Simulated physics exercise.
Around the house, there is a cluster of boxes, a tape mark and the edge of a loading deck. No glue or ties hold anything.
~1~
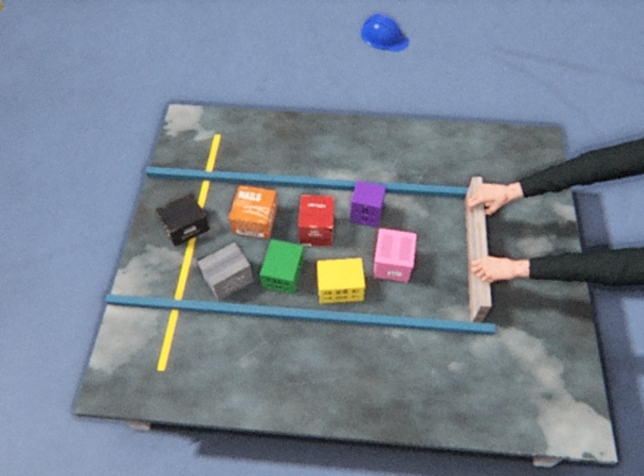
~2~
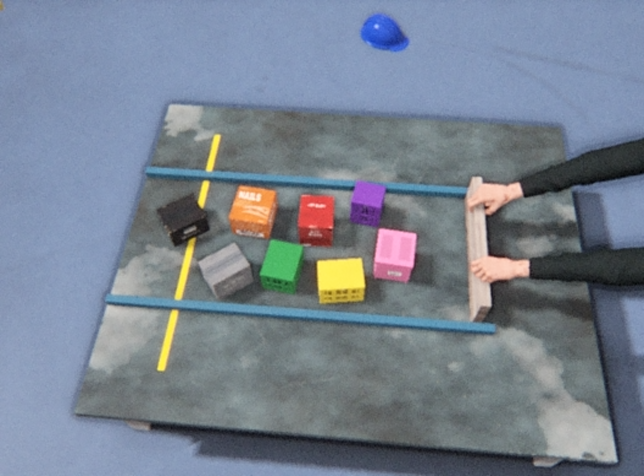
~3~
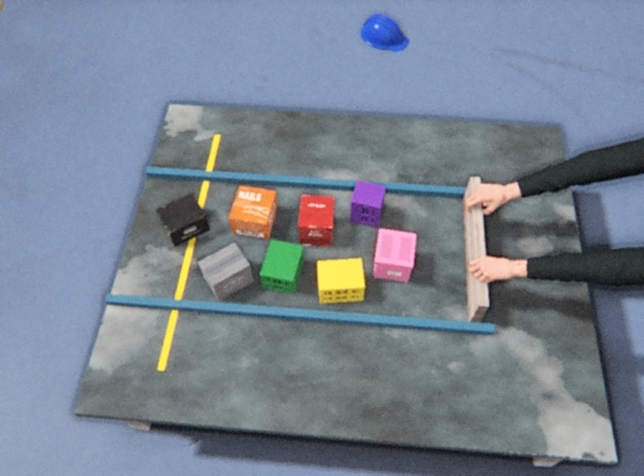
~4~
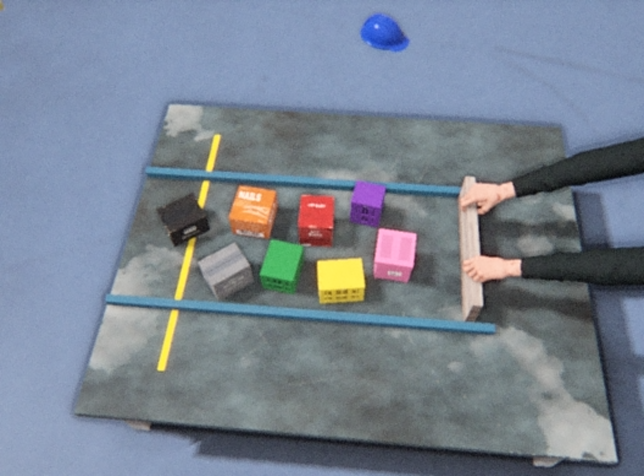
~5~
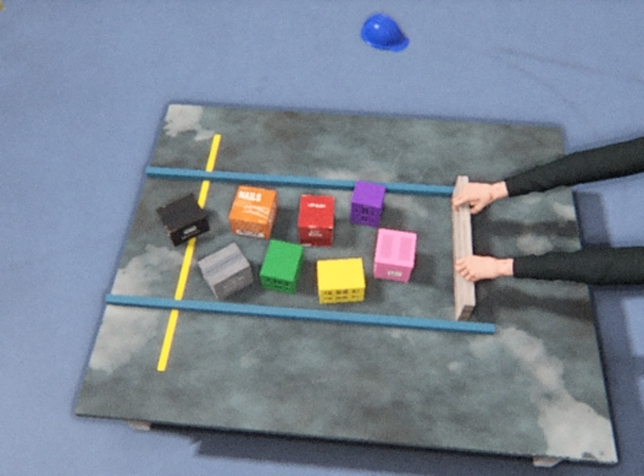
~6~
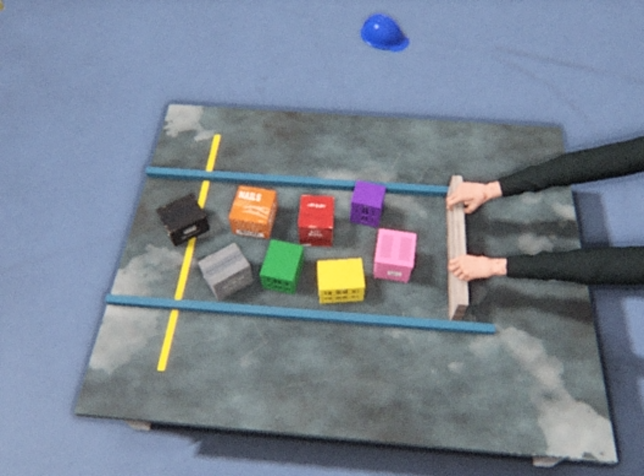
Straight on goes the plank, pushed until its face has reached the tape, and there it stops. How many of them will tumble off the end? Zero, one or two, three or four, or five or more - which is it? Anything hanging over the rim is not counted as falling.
Fallen: Three or four.
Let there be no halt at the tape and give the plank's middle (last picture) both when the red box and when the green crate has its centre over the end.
Red box: (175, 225); green crate: (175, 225).
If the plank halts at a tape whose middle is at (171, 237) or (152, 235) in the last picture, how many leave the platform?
Tallies: 5, 5.
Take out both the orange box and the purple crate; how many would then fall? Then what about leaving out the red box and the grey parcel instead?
Try 1: 1; try 2: 1.
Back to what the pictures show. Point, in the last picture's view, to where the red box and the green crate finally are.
Around (148, 202), then around (133, 260).
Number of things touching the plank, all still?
It adds up to 3.
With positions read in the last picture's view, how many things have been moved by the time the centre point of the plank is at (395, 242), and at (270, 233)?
The counts are 2 and 8.
Soon after, none off yet; black box at rest near (184, 220); grey parcel at rest near (226, 272); orange box at rest near (254, 212).
At rest, the number that fall off is three or four; fallen, orange box, grey parcel and black box.
